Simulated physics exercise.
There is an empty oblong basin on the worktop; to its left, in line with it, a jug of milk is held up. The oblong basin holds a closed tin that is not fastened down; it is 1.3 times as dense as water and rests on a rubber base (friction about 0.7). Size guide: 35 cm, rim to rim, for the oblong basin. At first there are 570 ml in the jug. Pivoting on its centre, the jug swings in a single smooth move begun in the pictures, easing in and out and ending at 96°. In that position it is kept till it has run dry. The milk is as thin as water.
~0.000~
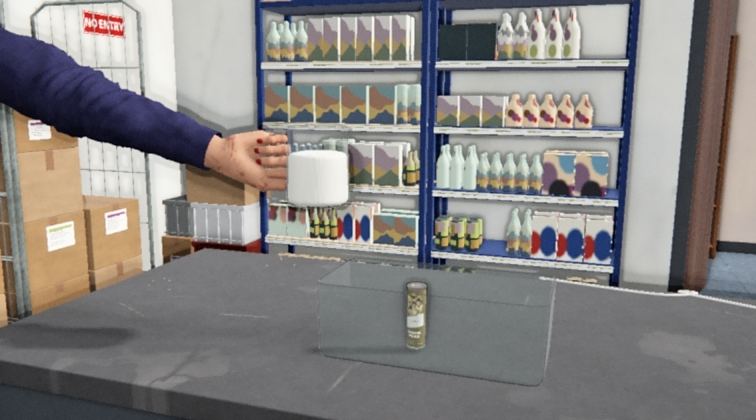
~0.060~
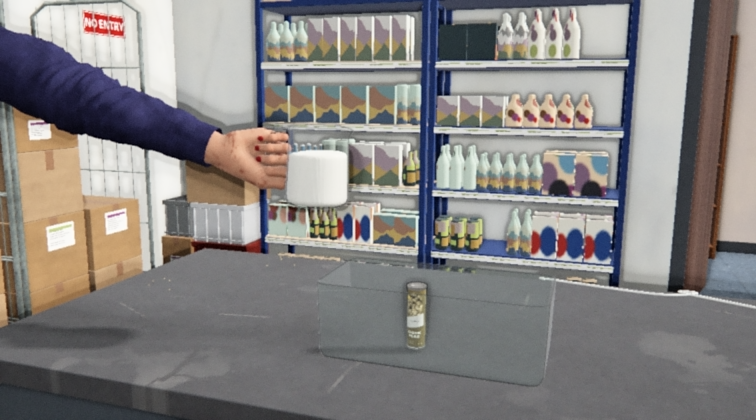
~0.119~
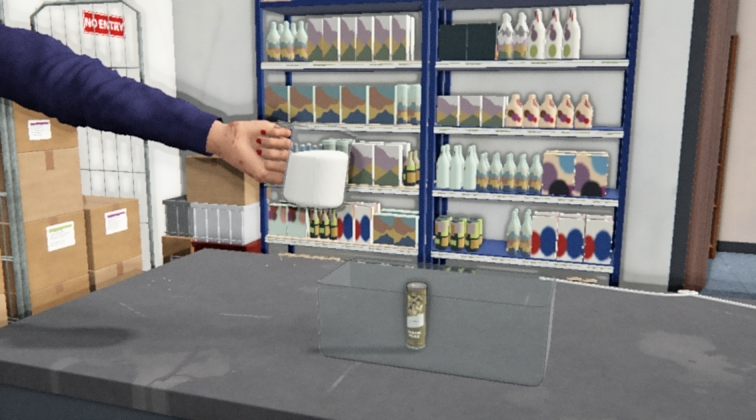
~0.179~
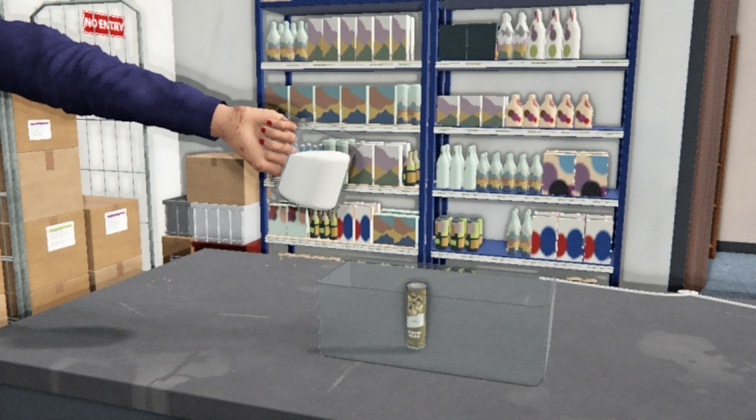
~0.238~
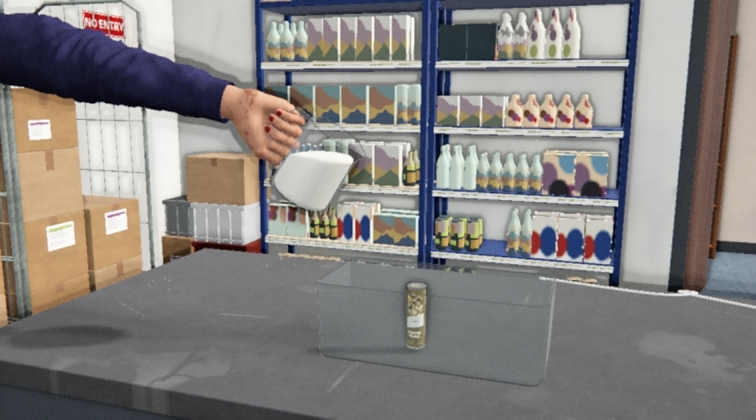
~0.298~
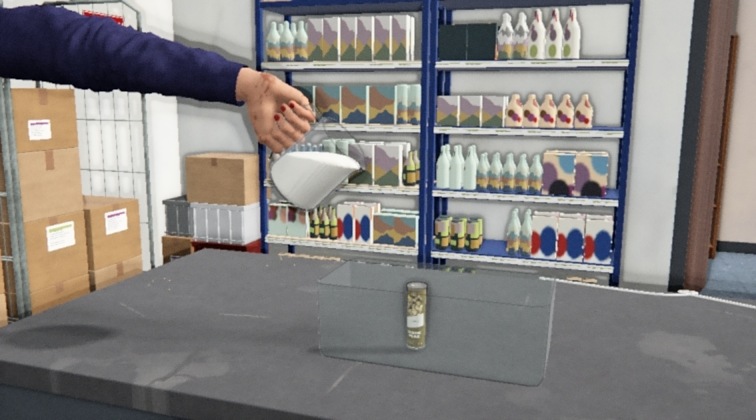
An arm in a dark blue sleeve held a jug of milk above a grey worktop and smoothly tilted it to the right, while a clear basin with a closed tin inside stayed still.
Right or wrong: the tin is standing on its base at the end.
Wrong, it is lying on its side.
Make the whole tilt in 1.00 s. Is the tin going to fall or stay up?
Then it falls.
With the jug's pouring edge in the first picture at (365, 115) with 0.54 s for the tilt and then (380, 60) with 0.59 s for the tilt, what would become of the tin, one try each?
In the first try it remains standing; in the second it remains standing.
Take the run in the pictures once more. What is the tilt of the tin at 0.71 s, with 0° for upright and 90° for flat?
Roughly 0°.
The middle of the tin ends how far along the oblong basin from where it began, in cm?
The middle of the tin ends some 12.0 cm along the basin.
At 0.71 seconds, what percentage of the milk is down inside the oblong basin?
Around 40 in a hundred.
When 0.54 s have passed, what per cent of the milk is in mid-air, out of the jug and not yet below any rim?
Roughly 26 percent.
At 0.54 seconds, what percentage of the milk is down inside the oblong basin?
Roughly 3 per cent.
By 0.54 s the tilt is 94° and 71 per cent is still to pour; the tin stands where it began.
By 0.71 s the tilt is 96° and 33 per cent is still to pour; the tin stands 2 cm from where it began.
By 0.89 s the tilt is 96° and 17 per cent is still to pour; the tin leans 25°.
By 1.09 s the tilt is 96° and 8 per cent is still to pour; the tin lies on its side.
At rest the tin lies on its side.
